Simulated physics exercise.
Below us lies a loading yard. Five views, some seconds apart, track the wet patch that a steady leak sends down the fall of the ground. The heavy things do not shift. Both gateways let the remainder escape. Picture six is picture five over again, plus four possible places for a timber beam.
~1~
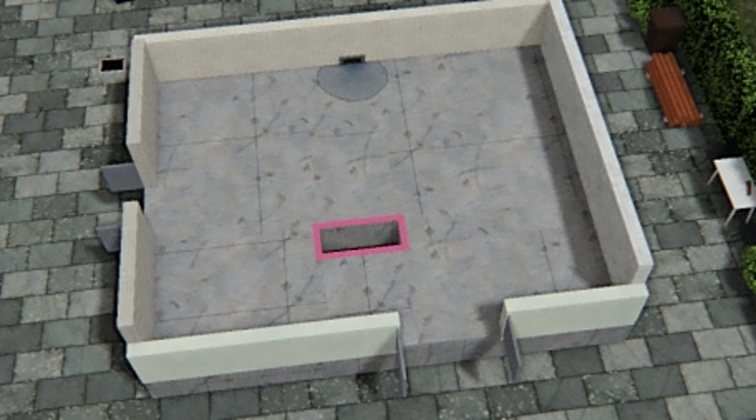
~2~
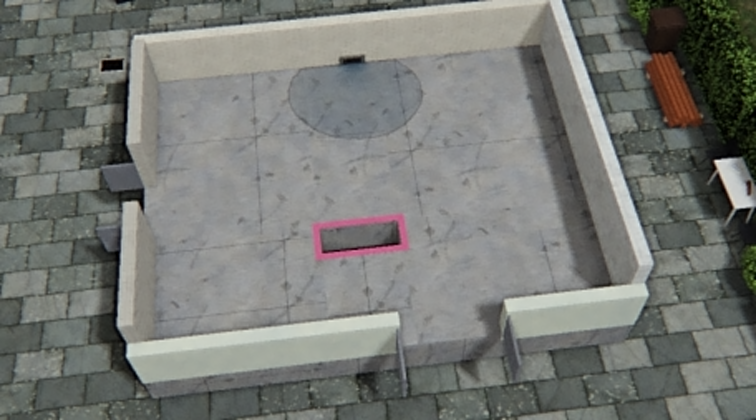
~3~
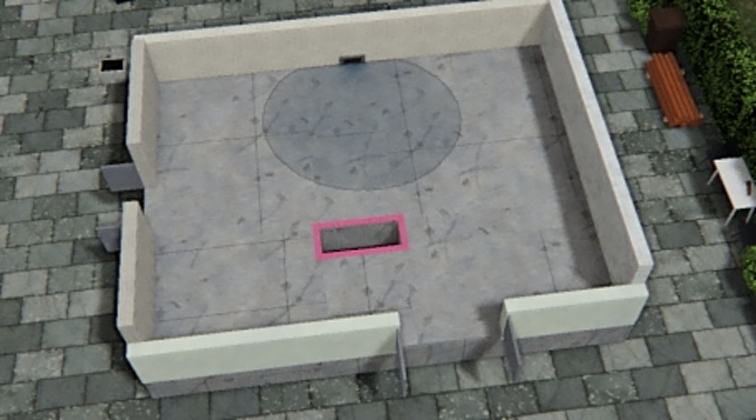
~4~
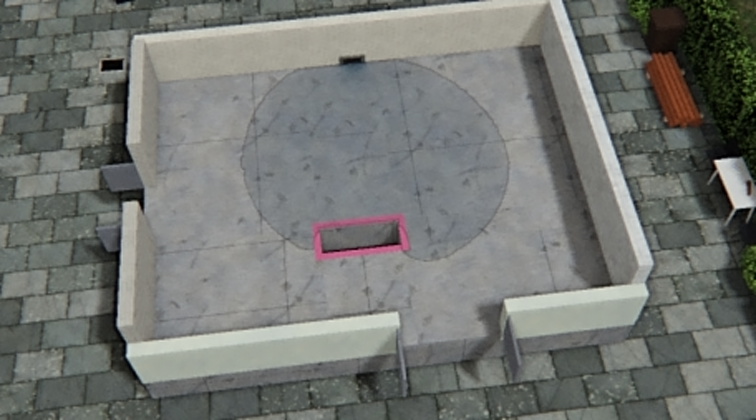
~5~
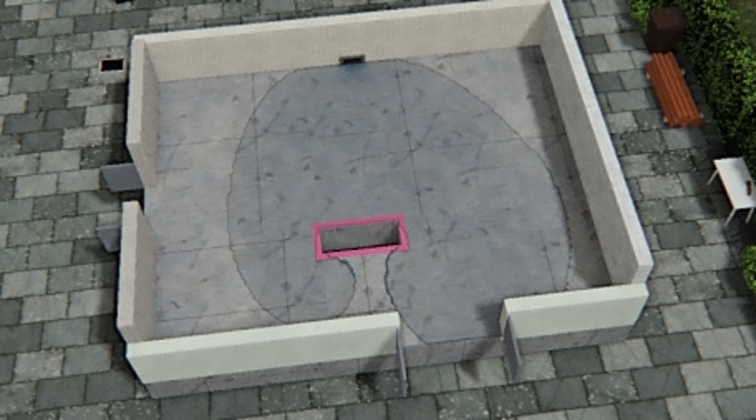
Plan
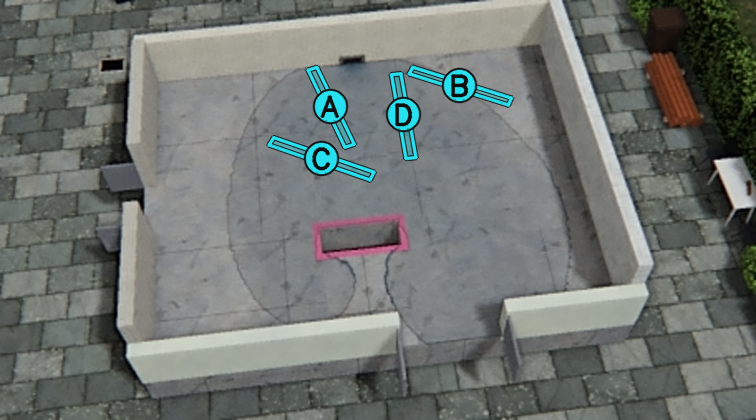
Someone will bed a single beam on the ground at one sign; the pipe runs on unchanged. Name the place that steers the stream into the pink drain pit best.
D works best here.
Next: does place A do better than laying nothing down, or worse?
Place A is worse.
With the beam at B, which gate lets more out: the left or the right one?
More leaves on the right.
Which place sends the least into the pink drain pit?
C.
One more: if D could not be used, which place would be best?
Place B.
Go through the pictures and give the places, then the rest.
The first frame shows outfall at (352, 60); pink drain pit at (360, 237); open gate at (449, 328); open gate at (156, 214); 2 % of the ground under water, visible out to (354, 97); pink drain pit still dry.
In the second frame, 8 % of the ground under water, visible out to (365, 135); pink drain pit still dry.
In the third frame, 19 % of the ground under water, visible out to (372, 187); pink drain pit still dry.
In the fourth frame, 34 % of the ground under water, visible out to (434, 253); pink drain pit taking water.
In the fifth frame, 51 % of the ground under water, visible out to (544, 282); pink drain pit taking water.
In cyan, A from (312, 68) to (349, 145); B from (411, 70) to (509, 101); C from (271, 141) to (372, 176); D from (411, 158) to (396, 74).
If A is chosen, about 23 % of the stream goes into the pink drain pit, about 77 % out by the gates.
If B is chosen, about 38 % of the stream goes into the pink drain pit, about 60 % out by the gates.
If C is chosen, about 8 % of the stream goes into the pink drain pit, about 90 % out by the gates.
If D is chosen, about 58 % of the stream goes into the pink drain pit, about 40 % out by the gates.
